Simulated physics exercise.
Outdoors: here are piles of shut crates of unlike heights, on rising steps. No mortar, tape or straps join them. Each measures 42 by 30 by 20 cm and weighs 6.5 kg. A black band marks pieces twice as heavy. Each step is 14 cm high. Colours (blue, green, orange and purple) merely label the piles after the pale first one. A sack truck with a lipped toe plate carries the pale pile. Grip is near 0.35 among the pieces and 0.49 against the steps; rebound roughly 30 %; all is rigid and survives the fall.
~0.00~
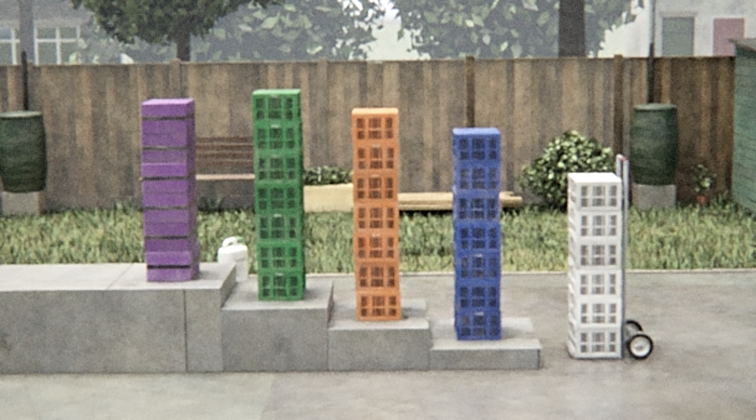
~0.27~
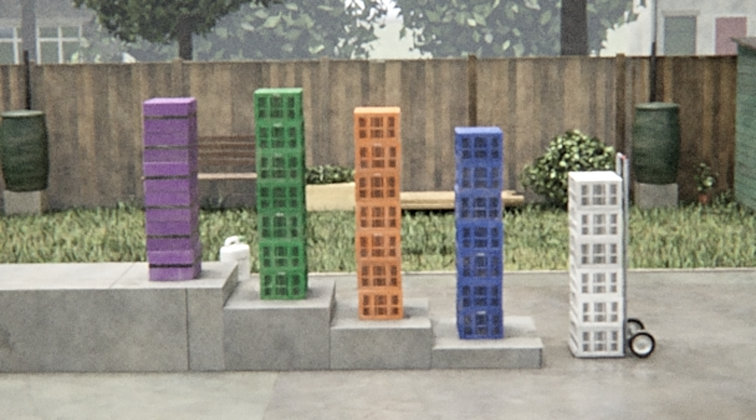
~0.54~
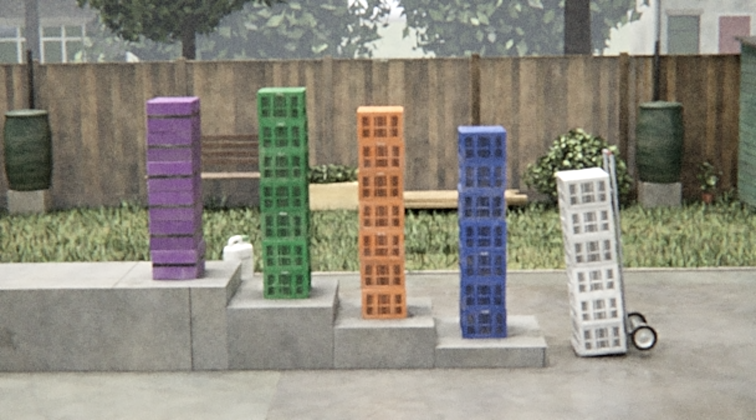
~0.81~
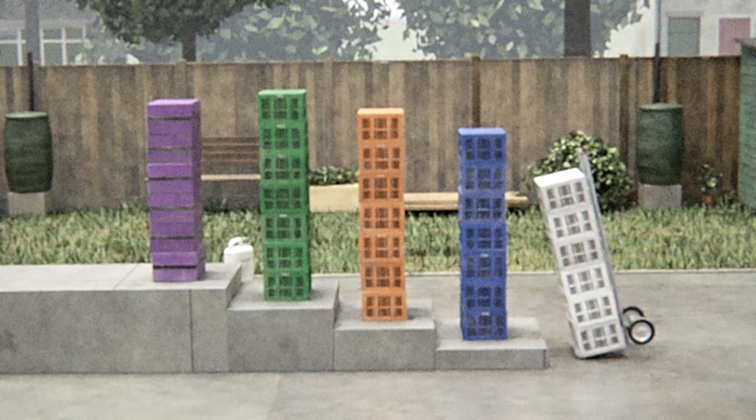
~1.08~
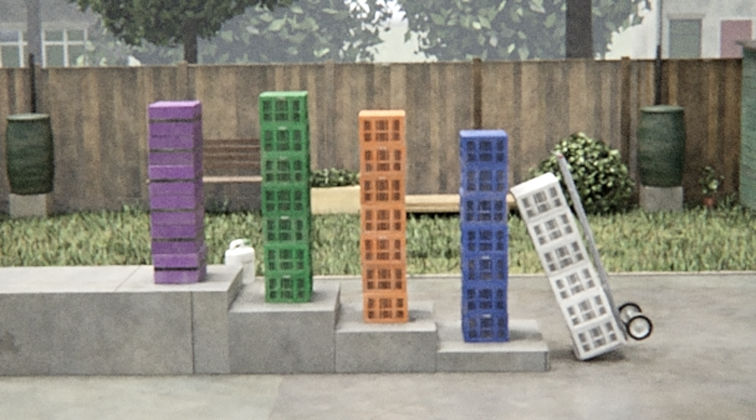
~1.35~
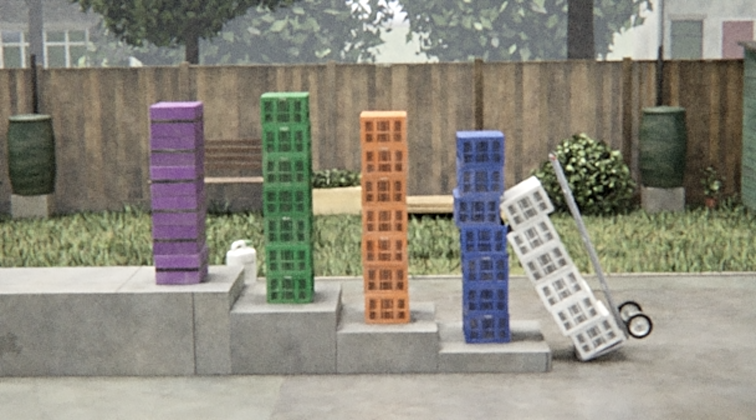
In a fenced yard, purple, green, orange and blue crate stacks stand on descending concrete steps while a hand truck carrying a white stack tilts left, its crates leaning into the blue stack and pushing some blue crates slightly out of line.
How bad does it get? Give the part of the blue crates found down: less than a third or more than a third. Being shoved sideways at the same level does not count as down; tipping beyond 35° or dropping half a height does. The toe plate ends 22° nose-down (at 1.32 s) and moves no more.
It comes to more than a third.
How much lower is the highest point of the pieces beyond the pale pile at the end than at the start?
About 50 cm.
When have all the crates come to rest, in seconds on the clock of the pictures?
Near 6.0 s.
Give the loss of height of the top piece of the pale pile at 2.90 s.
About 30 cm.
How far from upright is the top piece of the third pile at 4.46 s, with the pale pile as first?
It leans some 50°.
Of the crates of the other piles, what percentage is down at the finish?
Near 95 per cent.
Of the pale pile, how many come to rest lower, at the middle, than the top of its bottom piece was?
1 pale pieces.
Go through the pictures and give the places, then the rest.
In the first picture (pixels give the middle of a visible side), truck frame (625, 200) 0° forward; top blue crate (478, 149); top green crate (275, 109); none of the others has stirred.
In the second picture, truck frame (626, 198) 1° forward; top blue crate (480, 148).
In the third picture, truck frame (615, 194) 6° forward, top of the pale pile leaning 6°; top blue crate (484, 147); none of the others has stirred.
In the fourth picture, truck frame (593, 193) 13° forward, top of the pale pile leaning 13°; top blue crate (484, 149); none of the others has stirred.
In the fifth picture, truck frame (575, 195) 20° forward, top of the pale pile leaning 22°; top blue crate (485, 151); none of the others has stirred.
In the sixth picture, truck frame (570, 196) 22° forward, top of the pale pile leaning 28°; top blue crate (482, 152) 34 mm from its place; top purple crate (172, 121); movement in 4 of them.
After 2.90 s, 6 of the pale pile down; 3 of the 7 blue crates down (3 of 27 in all colours); top blue crate 30° from how it stood, 14 cm lower; top orange crate 14° from how it stood.
After 4.46 s, 6 of the pale pile down; 6 of the 7 blue crates down (25 of 27 in all colours); top blue crate 36° from how it stood, 32 cm lower; top orange crate 49° from how it stood, 42 cm lower.
In the end (6.4 s), 6 of the pale pile down; 6 of the 7 blue crates down (25 of 27 in all colours); top blue crate 36° from how it stood, 32 cm lower; top purple crate upside down. That is 86 per cent. From the last view, middles, top blue crate near (309, 197).
